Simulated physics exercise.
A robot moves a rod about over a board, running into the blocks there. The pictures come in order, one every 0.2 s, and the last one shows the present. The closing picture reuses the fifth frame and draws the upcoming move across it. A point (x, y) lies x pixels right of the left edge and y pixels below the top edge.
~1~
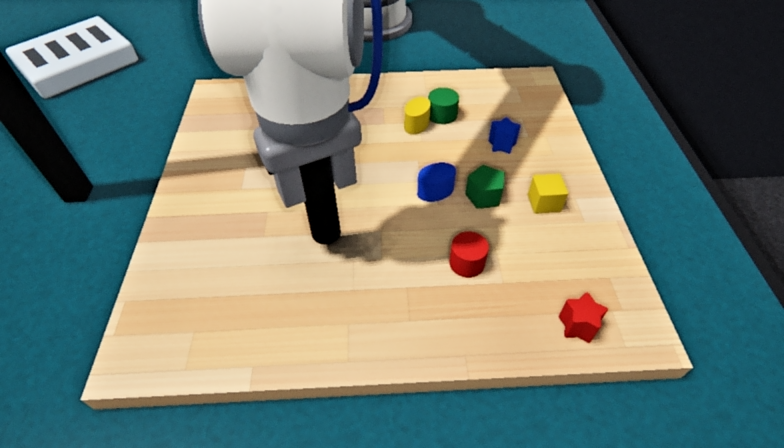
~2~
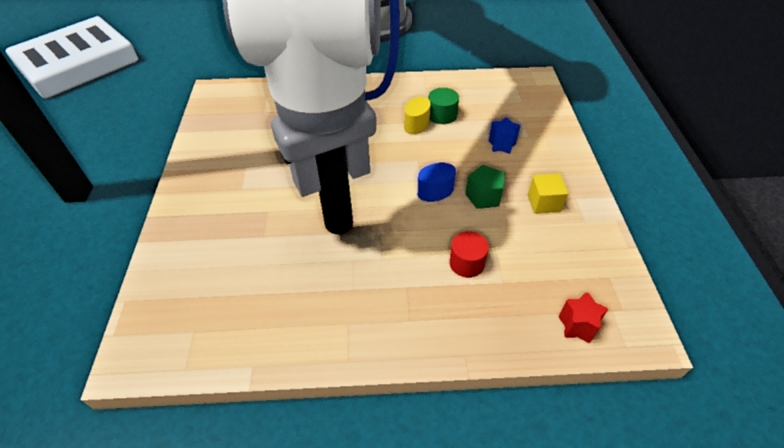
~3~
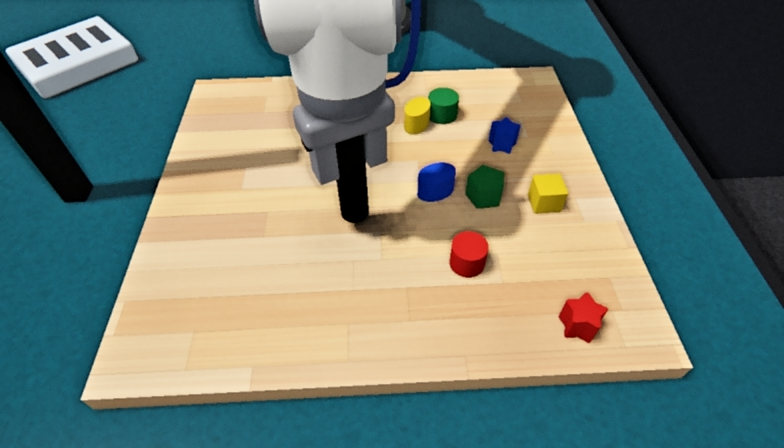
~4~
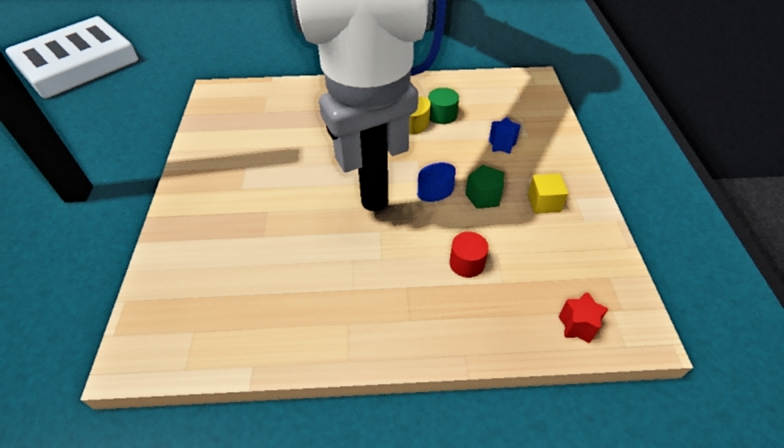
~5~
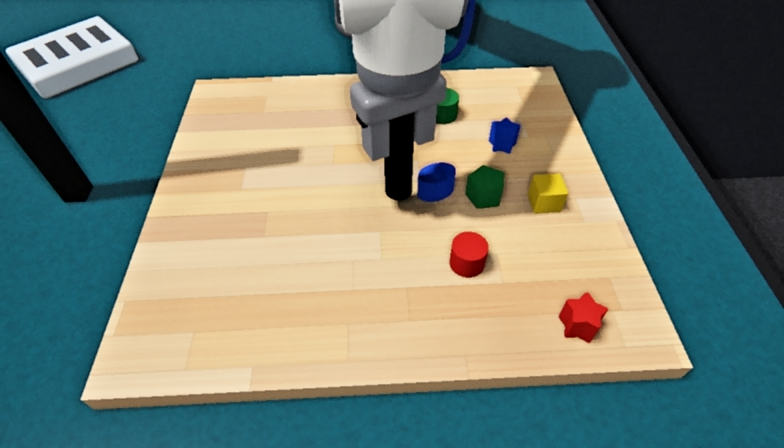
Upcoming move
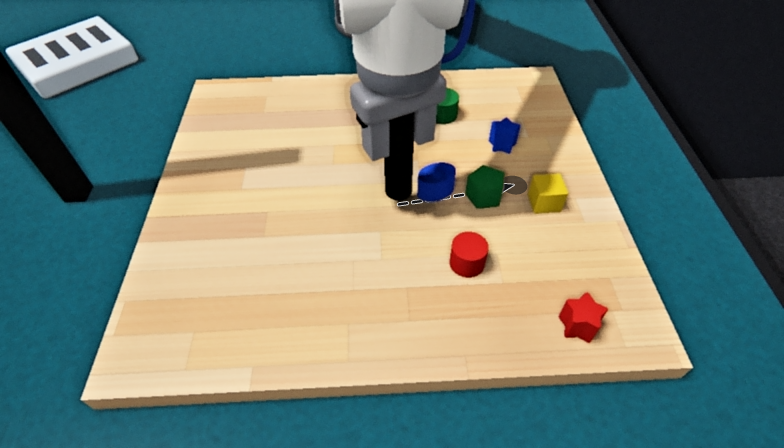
A robot arm moves its black rod right across the board toward the blue block.
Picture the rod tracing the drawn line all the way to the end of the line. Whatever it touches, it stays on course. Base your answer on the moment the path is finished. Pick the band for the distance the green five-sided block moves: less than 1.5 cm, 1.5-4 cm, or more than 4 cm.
It goes a long way, over 4 cm.
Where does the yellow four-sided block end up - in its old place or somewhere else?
It is moved from its place.
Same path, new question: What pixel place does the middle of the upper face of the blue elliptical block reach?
About (491, 149).
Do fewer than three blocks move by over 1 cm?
The answer is no.
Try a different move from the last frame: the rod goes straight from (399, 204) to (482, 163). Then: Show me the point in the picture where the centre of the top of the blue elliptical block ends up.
So, by the moment the path ends, you'll find the top centre of the blue elliptical block at (517, 148).
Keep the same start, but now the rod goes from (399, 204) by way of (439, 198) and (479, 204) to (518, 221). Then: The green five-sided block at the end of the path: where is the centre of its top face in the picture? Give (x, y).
It is going to be at (521, 176).
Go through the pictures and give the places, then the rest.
Tip of the rod at (326, 234), middles of tops, blue elliptical block at (437, 172), green five-sided block at (488, 178), blue star block at (506, 126), yellow four-sided block at (551, 184), in the first picture.
Rod at (339, 224), nothing pushed, in the second picture.
Rod at (355, 213), nothing pushed, in the third picture.
Rod at (375, 202), nothing pushed, in the fourth picture.
Rod at (399, 191), blue elliptical block at (437, 172), green five-sided block at (488, 178), blue star block at (506, 126), yellow four-sided block at (551, 184), in the fifth picture.
The line goes from (399, 204) directly to (514, 185).
The first path, step by step. One third of the way, rod at (440, 185); blue elliptical block at (463, 164), turned 20° anticlockwise.
Two thirds of the way, rod at (480, 179); blue elliptical block at (483, 152), turned 75° anticlockwise; green five-sided block at (511, 176), turned 30° clockwise.
At the end, rod at (517, 171); blue elliptical block at (491, 149), turned 120° anticlockwise; green five-sided block at (549, 171), turned 40° clockwise; blue star block unmoved; yellow four-sided block at (575, 187), turned 55° clockwise.
